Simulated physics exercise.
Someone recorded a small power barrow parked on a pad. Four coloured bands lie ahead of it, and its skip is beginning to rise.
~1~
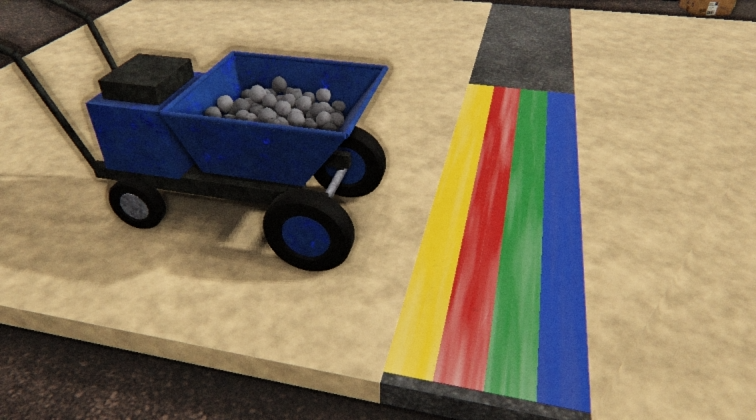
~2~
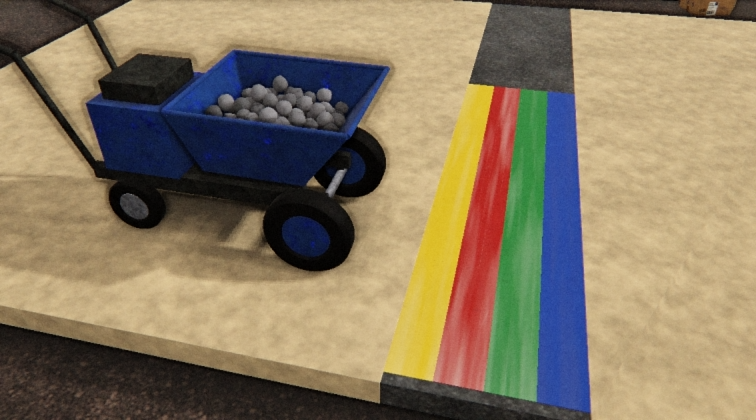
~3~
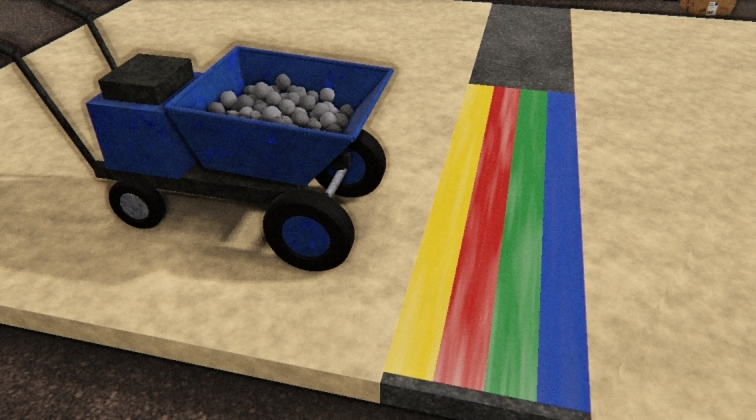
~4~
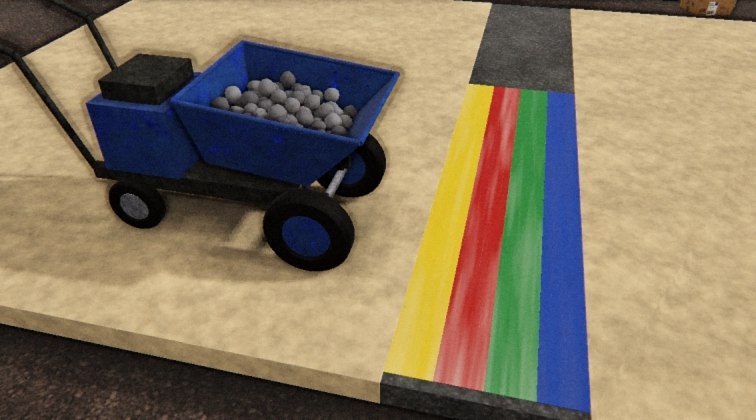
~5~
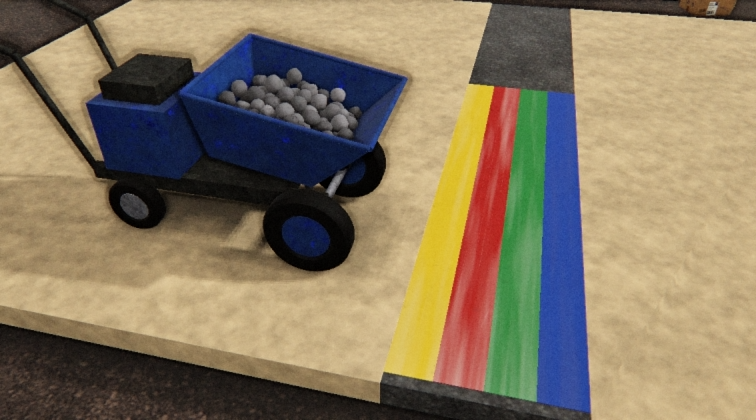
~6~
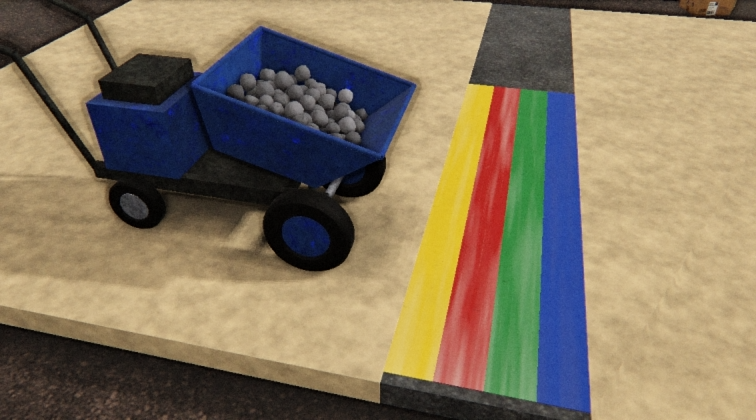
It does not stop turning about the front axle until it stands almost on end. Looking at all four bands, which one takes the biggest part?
That would be the red band.
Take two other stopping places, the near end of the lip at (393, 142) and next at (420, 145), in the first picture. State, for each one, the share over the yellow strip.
About 0 and 0 per cent.
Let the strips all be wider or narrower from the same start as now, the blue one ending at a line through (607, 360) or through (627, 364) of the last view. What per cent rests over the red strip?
First some 30, then 40 per cent.
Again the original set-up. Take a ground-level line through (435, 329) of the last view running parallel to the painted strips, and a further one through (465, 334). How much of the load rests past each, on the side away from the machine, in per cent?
About 70 percent, then about 40 percent.
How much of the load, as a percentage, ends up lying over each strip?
Per strip, roughly: Yellow 10, red 35, green 15, blue 10.
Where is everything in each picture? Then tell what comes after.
In the first picture, lip of the skip near (346, 136), level; top of the load near (283, 109), round cobbles; yellow strip near (422, 321); red strip near (467, 329); green strip near (514, 337); blue strip near (563, 346).
In the second picture, lip of the skip near (347, 137), level; top of the load near (284, 108).
In the third picture, lip of the skip near (352, 139), tipped barely; top of the load near (263, 110).
In the fourth picture, lip of the skip near (360, 143), tipped a little; top of the load near (267, 108).
In the fifth picture, lip of the skip near (370, 149), tipped a little; top of the load near (274, 105).
In the sixth picture, lip of the skip near (381, 157), tipped clearly; top of the load near (277, 96); yellow strip near (422, 321); red strip near (467, 329); green strip near (514, 337); blue strip near (563, 346).
Shortly afterwards, skip tipped steeply; the whole lot in the skip.
Next, skip tipped right over; the bulk in the skip; a little over the yellow strip; a little over the red strip; only a few over the green strip.
Some moments later, skip tipped right over; near a quarter in the skip; a little over the yellow strip; near a third over the red strip; a little over the green strip; a little over the blue strip; only a few off the paint.
In the end, skip tipped right over; near a quarter in the skip; a little over the yellow strip; near a third over the red strip; near a quarter over the green strip; a little over the blue strip; only a few off the paint.
